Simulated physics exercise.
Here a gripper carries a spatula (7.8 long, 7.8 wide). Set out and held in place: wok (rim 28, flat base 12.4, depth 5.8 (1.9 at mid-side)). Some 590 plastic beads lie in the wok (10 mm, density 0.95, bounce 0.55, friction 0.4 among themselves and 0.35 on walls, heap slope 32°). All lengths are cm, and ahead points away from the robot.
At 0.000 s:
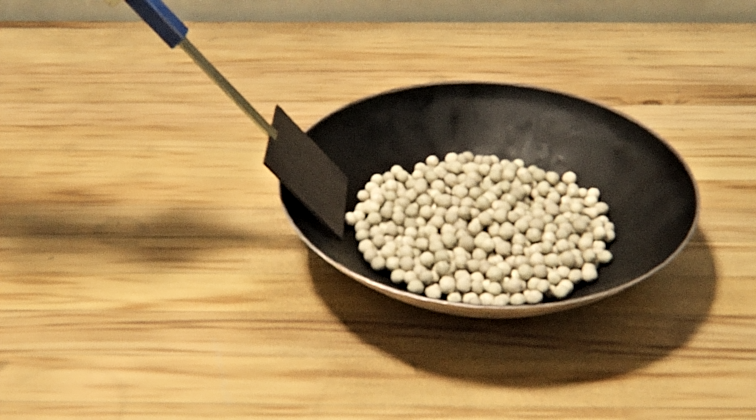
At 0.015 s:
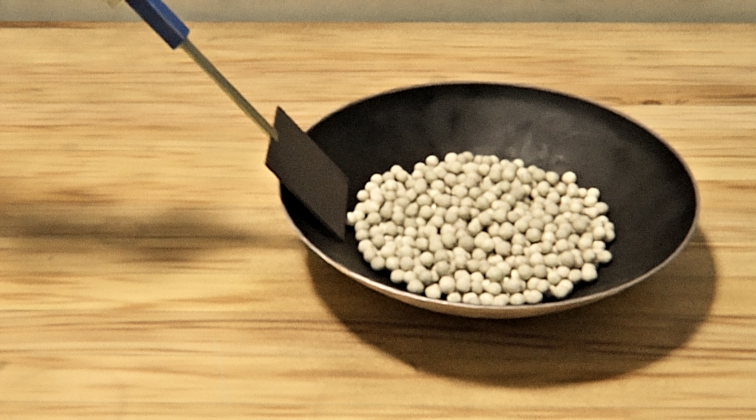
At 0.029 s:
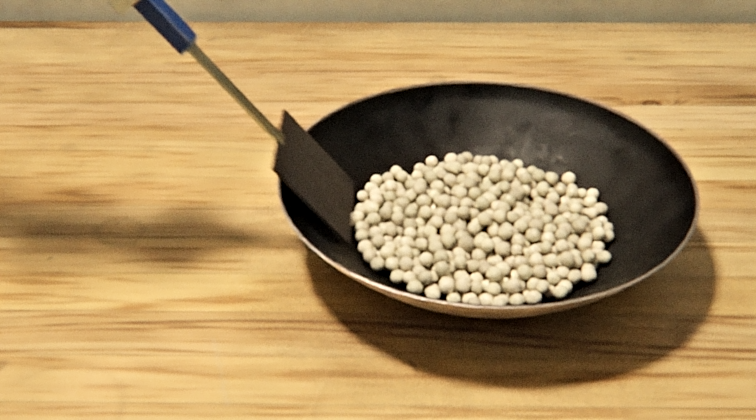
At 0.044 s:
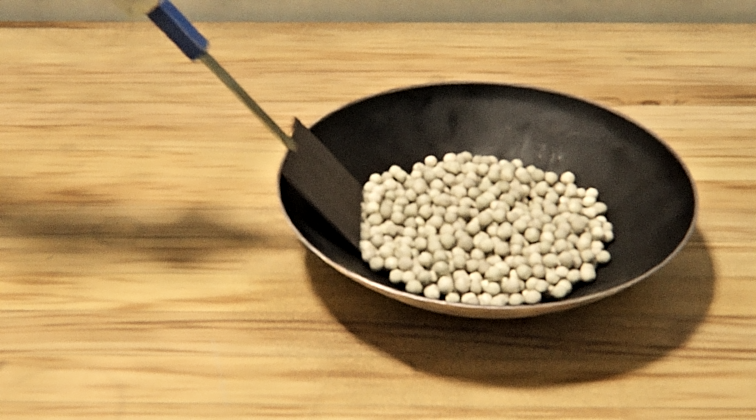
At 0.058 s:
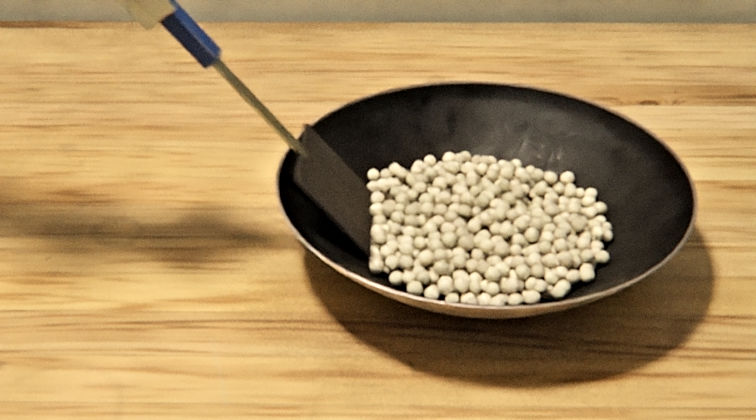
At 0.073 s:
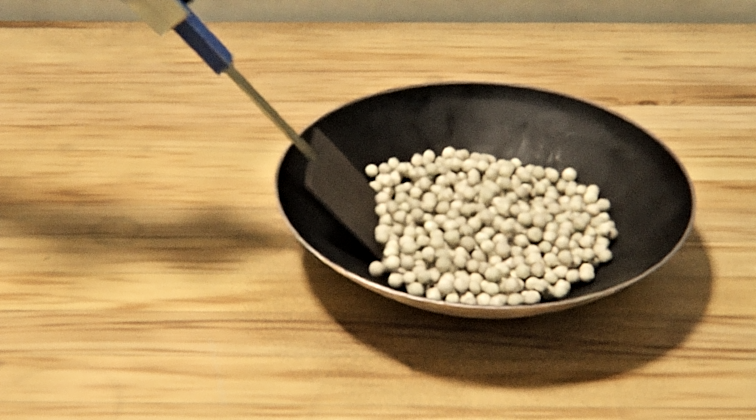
A black wok holding a broad heap of small, round, off-white beads sits right of centre on a light wooden surface, seen from slightly above by a still camera. A dark, flat-bladed spatula with a blue-collared handle slants in from the upper left, over the wok's left side. The spatula barely shifts at first, then slides right and downward, pressing into the heap's left edge and nudging nearby beads slightly rightward.
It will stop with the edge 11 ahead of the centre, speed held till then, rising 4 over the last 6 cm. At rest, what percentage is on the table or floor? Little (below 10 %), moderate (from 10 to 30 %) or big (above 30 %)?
Share on the table or floor: Moderate (from 10 to 30 %).
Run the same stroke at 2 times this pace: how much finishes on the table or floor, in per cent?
Some 35 per cent.
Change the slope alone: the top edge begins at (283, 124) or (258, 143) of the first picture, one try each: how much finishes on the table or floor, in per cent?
Some 20 and 20 per cent.
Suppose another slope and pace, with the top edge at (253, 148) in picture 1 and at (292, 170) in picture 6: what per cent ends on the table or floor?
About 20 per cent.
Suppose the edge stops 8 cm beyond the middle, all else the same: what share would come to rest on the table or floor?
In that case some 5 per cent.
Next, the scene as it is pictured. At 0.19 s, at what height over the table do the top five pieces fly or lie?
Some 4 cm.
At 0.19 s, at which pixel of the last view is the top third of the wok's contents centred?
Near (555, 212).
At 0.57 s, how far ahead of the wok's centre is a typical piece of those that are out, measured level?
About 22 cm.
After 0.19 s, sloping 52°, highest piece 4 above the table; 592 in the wok.
After 0.31 s, sloping 52°, highest piece 7 above the table; 592 in the wok.
After 0.57 s, sloping 52°, highest piece 8 above the table; 490 in the wok, 85 on the table or floor, 17 on the blade or in flight.
After 1.62 s, sloping 52°, highest piece 5 above the table; 490 in the wok, 102 on the table or floor.
At rest, 490 in the wok, 102 on the table or floor. That is 17 % on the table or floor.
